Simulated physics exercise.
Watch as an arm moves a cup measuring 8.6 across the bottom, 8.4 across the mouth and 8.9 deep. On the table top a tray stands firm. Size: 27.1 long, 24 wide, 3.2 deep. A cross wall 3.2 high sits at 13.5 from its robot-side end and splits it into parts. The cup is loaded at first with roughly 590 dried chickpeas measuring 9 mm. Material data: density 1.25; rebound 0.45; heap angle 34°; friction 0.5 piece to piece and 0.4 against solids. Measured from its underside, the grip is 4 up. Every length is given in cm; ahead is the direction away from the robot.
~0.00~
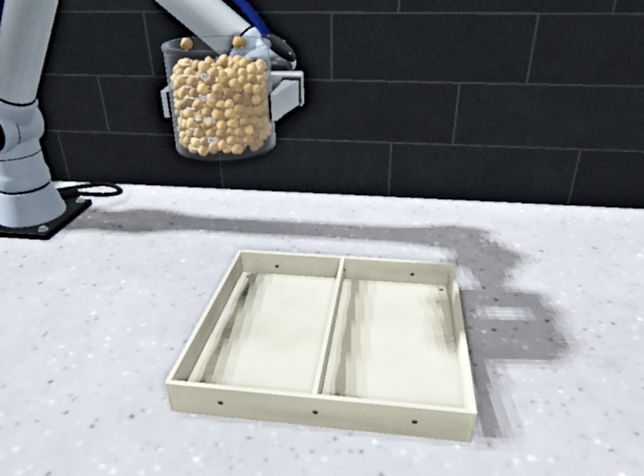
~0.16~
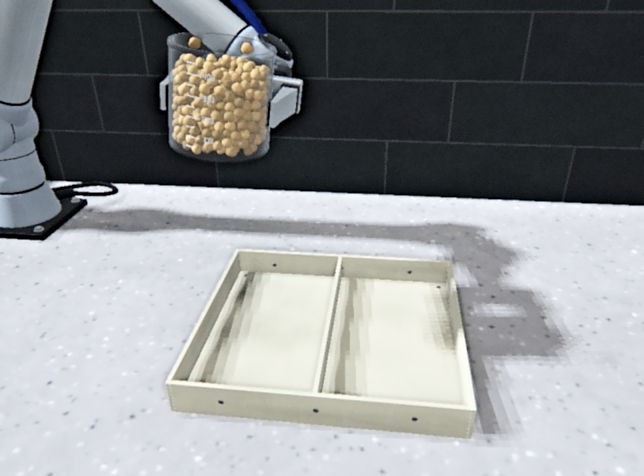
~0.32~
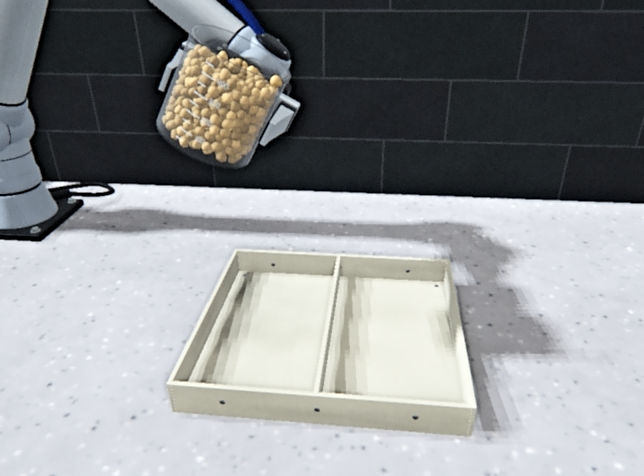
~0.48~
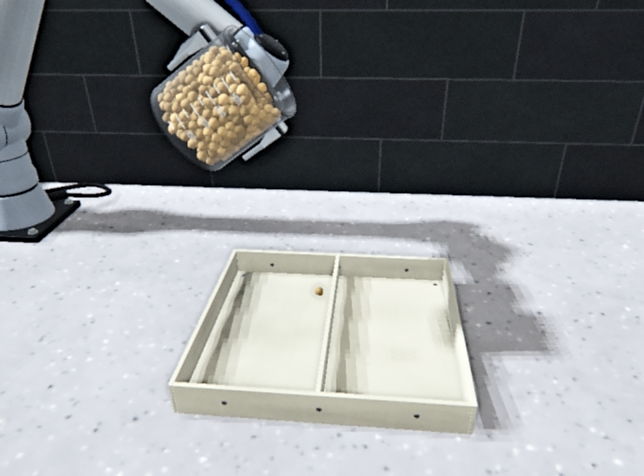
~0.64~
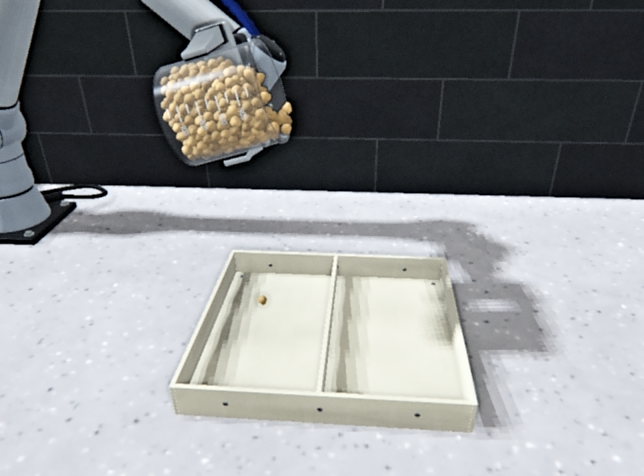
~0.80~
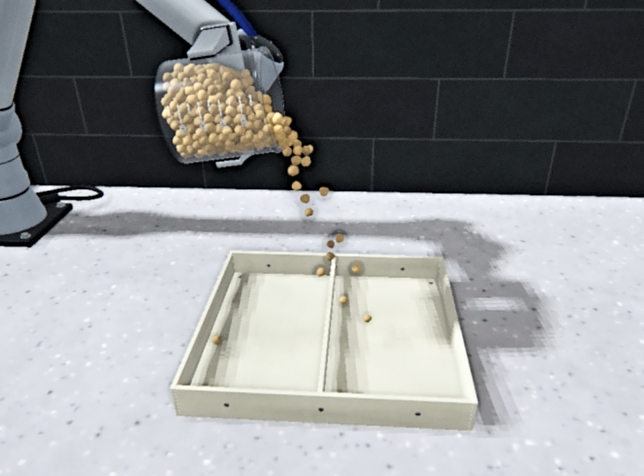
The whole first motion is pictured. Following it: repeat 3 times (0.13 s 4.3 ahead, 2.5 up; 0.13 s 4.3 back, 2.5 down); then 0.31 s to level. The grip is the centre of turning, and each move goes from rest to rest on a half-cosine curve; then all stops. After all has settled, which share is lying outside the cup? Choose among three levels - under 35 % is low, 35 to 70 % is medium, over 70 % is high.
The level is high.
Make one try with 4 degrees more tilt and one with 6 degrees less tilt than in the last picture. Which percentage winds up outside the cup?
Estimates, in order: 95 % and 85 %.
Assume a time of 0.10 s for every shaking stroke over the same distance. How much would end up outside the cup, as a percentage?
Estimate for that case: 100 %.
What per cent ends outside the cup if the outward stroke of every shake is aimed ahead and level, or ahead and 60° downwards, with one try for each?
You'd get about 85 per cent with the first setting and about 40 per cent with the second.
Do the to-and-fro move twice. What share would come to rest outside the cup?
90 per cent or so.
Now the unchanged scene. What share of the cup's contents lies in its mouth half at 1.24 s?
Something like 80 percent sits in that half.
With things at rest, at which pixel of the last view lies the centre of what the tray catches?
Near (390, 336).
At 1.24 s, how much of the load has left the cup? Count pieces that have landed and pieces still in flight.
Share gone by then: Close to 70 %.
After 1.24 s, tilted 82° forward, highest piece 28 above the table; 362 in the far-side part, 167 in the cup, 39 in the robot-side part, 1 on the table or floor, 17 in flight or on a rim.
After 1.67 s, tilted 65° forward, highest piece 25 above the table; 451 in the far-side part, 60 in the robot-side part, 45 in the cup, 11 on the table or floor, 19 in flight or on a rim.
After 2.09 s, level, highest piece 25 above the table; 456 in the far-side part, 74 in the robot-side part, 45 in the cup, 11 on the table or floor.
After 3.14 s, level, highest piece 25 above the table; 456 in the far-side part, 74 in the robot-side part, 45 in the cup, 11 on the table or floor.
At rest, 456 in the far-side part, 74 in the robot-side part, 45 in the cup, 11 on the table or floor. That is 92 % outside the cup.
